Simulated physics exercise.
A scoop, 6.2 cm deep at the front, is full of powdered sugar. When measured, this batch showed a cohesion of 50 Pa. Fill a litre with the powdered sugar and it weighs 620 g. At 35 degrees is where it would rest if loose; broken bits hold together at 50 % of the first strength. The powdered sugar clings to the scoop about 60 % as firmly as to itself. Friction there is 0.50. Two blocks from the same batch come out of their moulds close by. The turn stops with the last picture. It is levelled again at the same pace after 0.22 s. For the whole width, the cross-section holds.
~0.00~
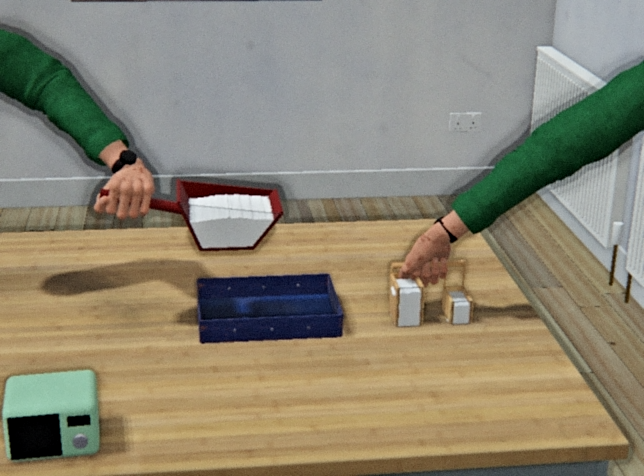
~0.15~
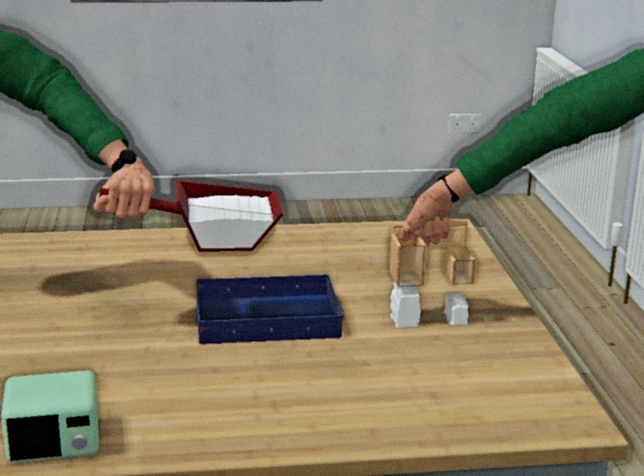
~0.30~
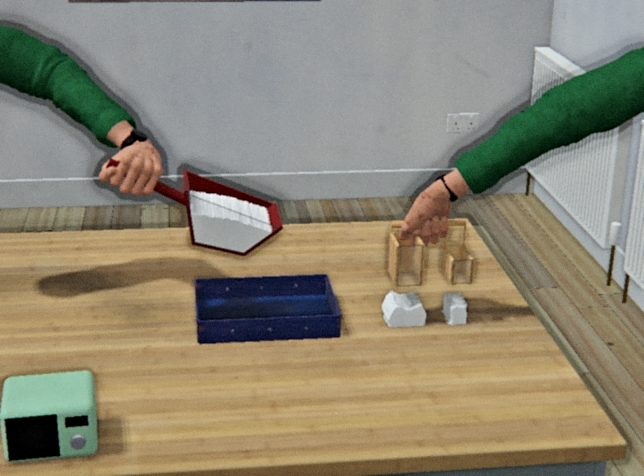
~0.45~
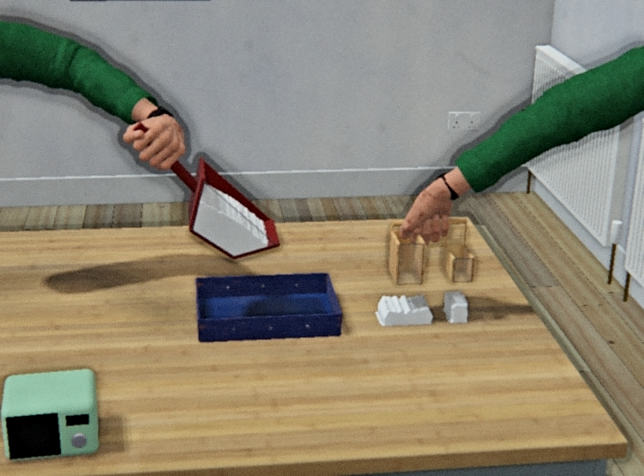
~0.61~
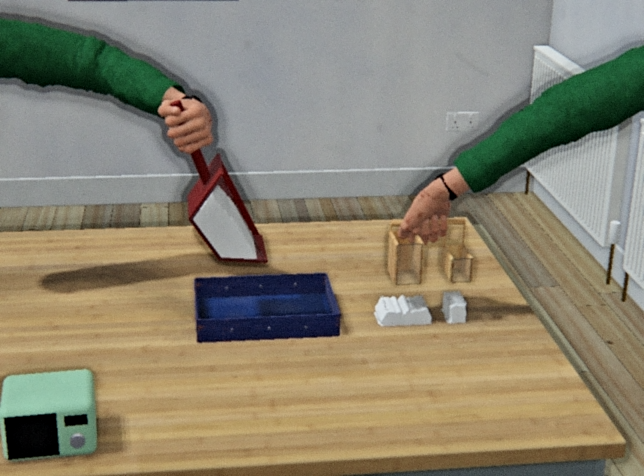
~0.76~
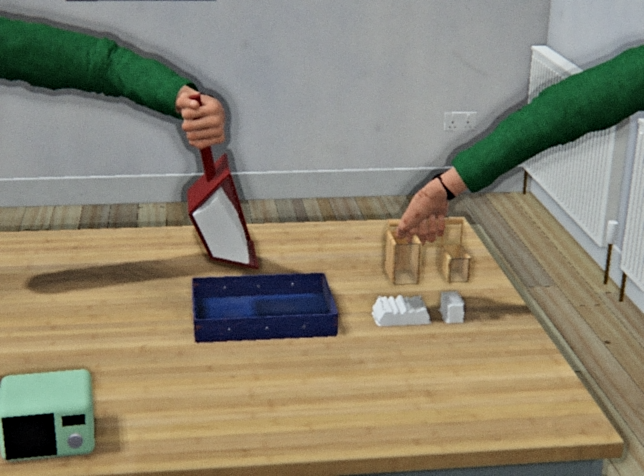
In a plain room with grey walls and a white radiator, a wooden tabletop is seen from slightly above, the view almost still. A green-sleeved arm at left holds a red scoop of white powder behind a blue tray, with a mint-green box nearer. The scoop tilts steeply downward to the right as another hand lifts moulds off two white blocks, the larger slumping into a low, broken heap.
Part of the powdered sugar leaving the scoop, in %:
36 %.
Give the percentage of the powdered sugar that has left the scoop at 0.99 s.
Roughly 3 percent at that moment.
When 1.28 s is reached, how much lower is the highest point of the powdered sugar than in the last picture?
I'd say near 5.0 centimetres.
After 0.99 s, the scoop is at 67 degrees and 3 % has left it.
After 1.28 s, the scoop is at 36 degrees and 35 % has left it.
After 1.56 s, the scoop is at 2 degrees and 36 % has left it.
After 1.84 s, the scoop is at 0 degrees and 36 % has left it.
After 1.95 s, the scoop is at 0 degrees and 36 % has left it.
